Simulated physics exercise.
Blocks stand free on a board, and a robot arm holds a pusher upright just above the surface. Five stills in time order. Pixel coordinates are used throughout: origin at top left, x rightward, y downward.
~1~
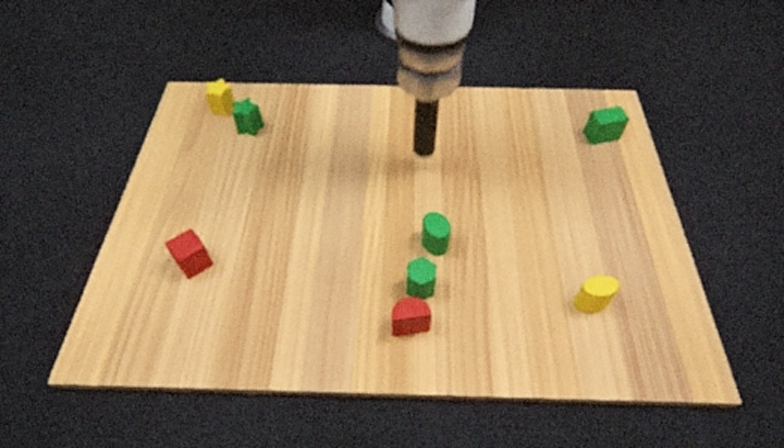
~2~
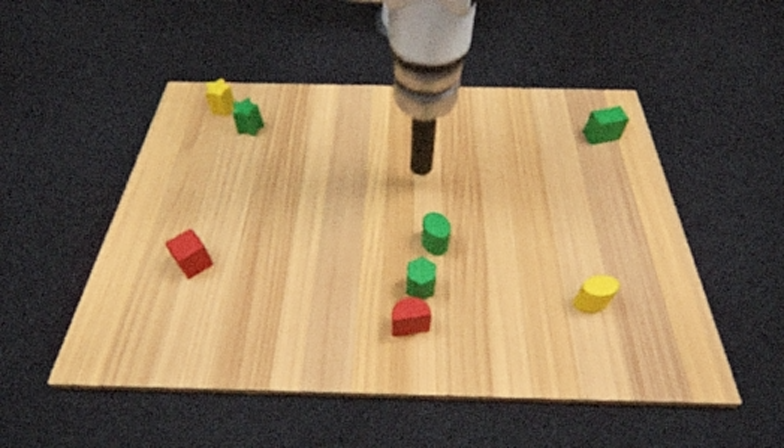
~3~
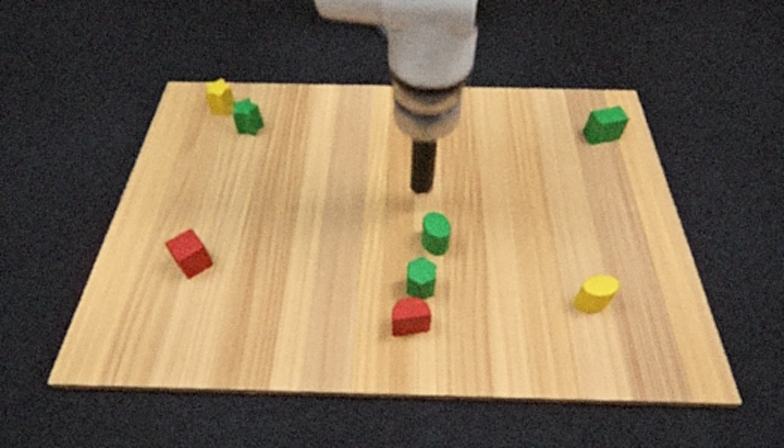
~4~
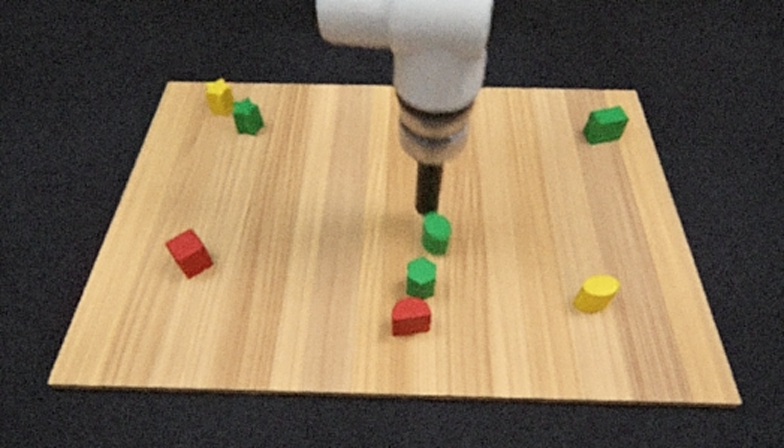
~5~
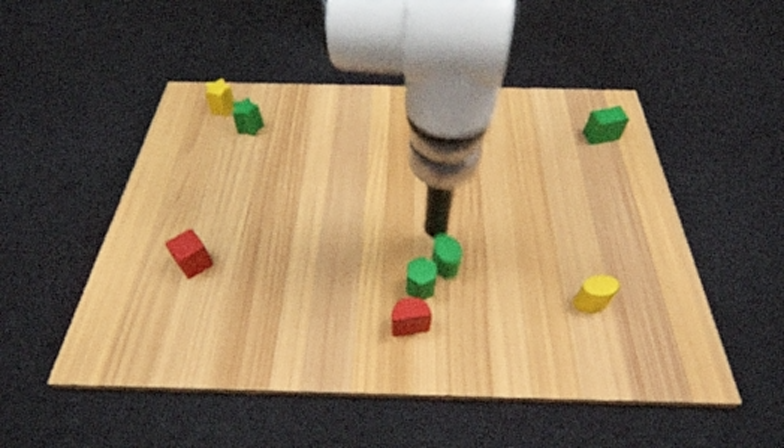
On a wooden board scattered with red, green and yellow blocks, a robot arm moves its upright pusher toward the viewer until it nudges a green oval block slightly forward and right, beside a green hexagon that stays still.
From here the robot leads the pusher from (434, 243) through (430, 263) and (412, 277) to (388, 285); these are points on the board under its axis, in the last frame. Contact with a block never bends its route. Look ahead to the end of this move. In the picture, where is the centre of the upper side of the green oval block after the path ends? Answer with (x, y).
Its top face will be centred at roughly (454, 266).
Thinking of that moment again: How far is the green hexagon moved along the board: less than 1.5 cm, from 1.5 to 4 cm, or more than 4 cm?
Range: 1.5 to 4 cm.
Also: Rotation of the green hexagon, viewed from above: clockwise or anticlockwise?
Seen from above, counterclockwise.
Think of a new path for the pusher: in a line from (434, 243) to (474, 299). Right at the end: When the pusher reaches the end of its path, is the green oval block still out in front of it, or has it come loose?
When the path ends, it will sit ahead of the pusher.
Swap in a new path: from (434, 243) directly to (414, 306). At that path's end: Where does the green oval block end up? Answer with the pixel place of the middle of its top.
Its top middle is near (454, 272).
What follows on the original path. Halfway along, pusher (423, 259); green hexagon (418, 277), turned 15° anticlockwise; green oval block (454, 266), turned 40° anticlockwise.
At the end, pusher (388, 272); red D-shaped block (411, 314); green hexagon (407, 287), turned 60° anticlockwise; green oval block (454, 266), turned 40° anticlockwise.
